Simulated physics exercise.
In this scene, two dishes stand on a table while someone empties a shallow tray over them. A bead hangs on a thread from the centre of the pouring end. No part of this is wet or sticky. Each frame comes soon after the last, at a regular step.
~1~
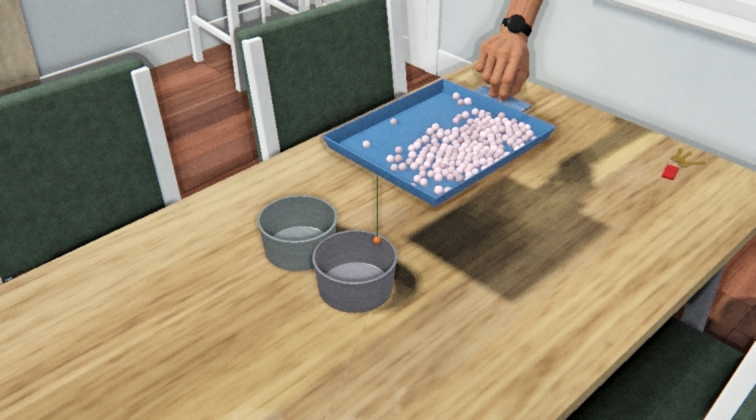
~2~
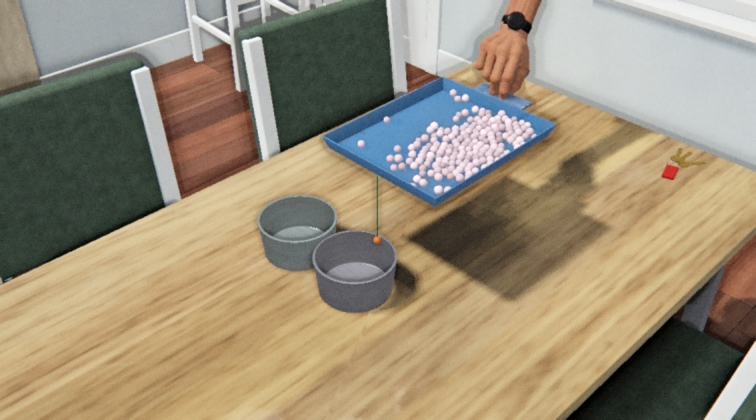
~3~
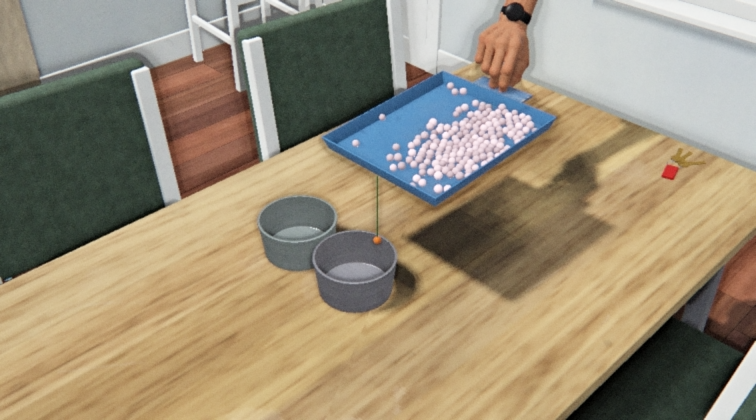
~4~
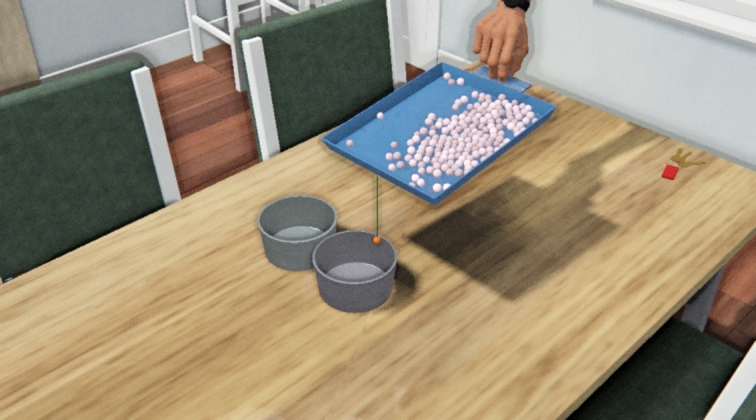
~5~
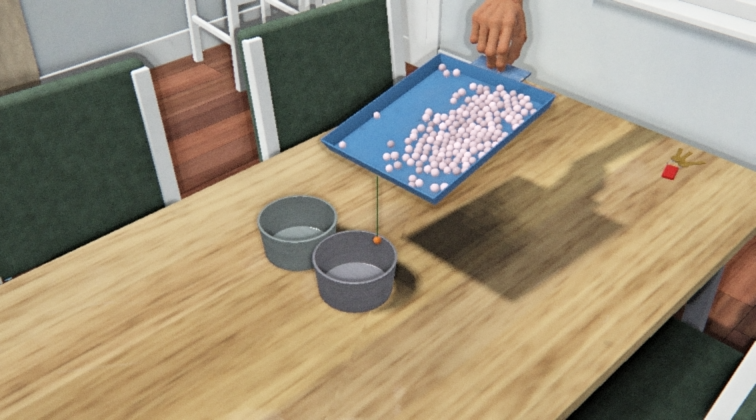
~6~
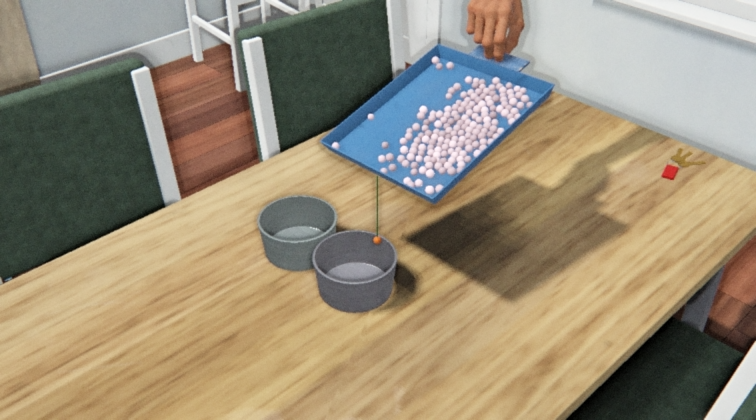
A blue tray of small pale pink balls slowly tilted above a wooden table as a hand raised its far end, and the balls shifted slightly while two gray dishes stayed still below.
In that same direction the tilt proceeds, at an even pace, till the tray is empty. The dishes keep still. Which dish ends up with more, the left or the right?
The right one fills more.
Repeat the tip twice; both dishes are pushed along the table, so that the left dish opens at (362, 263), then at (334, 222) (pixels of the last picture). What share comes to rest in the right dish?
Around 10 % followed by around 10 %.
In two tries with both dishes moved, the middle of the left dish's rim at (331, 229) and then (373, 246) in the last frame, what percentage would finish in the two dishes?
Close to 70 %, followed by close to 30 %.
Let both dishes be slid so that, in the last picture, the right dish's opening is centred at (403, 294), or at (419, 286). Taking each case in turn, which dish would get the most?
At the first spot the left-side one comes out ahead, at the second spot the left-side one.
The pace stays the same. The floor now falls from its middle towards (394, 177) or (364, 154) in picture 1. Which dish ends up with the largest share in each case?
The rightmost dish; the leftmost dish.
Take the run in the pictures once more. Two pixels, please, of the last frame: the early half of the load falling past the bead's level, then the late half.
The first part at (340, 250); the rest at (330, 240).
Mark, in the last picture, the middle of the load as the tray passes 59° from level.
Roughly at (367, 166).
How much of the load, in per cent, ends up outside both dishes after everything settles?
About 20 %.
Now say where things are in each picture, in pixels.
In the first frame, corners of the pouring end at (329, 136) and (436, 194), level; middle of the load at (465, 147), sugar pearls; left dish at (268, 247); right dish at (325, 288); bead on its thread at (377, 240).
In the second frame, corners of the pouring end at (329, 136) and (436, 194), level; middle of the load at (465, 145).
In the third frame, corners of the pouring end at (328, 137) and (435, 194), tipped barely, lowest at the left corner; middle of the load at (465, 141).
In the fourth frame, corners of the pouring end at (328, 138) and (434, 193), tipped a little, lowest at the left corner; middle of the load at (464, 136), a stray few on the move.
In the fifth frame, corners of the pouring end at (327, 139) and (433, 193), tipped a little, lowest at the left corner; middle of the load at (462, 131), a small part on the move.
In the sixth frame, corners of the pouring end at (326, 140) and (432, 193), tipped clearly, lowest at the left corner; middle of the load at (457, 129), nearly all on the move; left dish at (268, 247); right dish at (325, 288).
Soon, tray tipped steeply; most on the tray; a small part in the right dish; a stray few in the left dish; a stray few outside both; a small part in the air.
A while on, tray tipped right over; a stray few on the tray; about half in the right dish; about a quarter in the left dish; about a quarter outside both; a small part in the air.
Towards the end, tray tipped past a quarter turn; about half in the right dish; about a quarter in the left dish; about a quarter outside both.
Finally, tray tipped past a quarter turn; about half in the right dish; about a quarter in the left dish; about a quarter outside both.
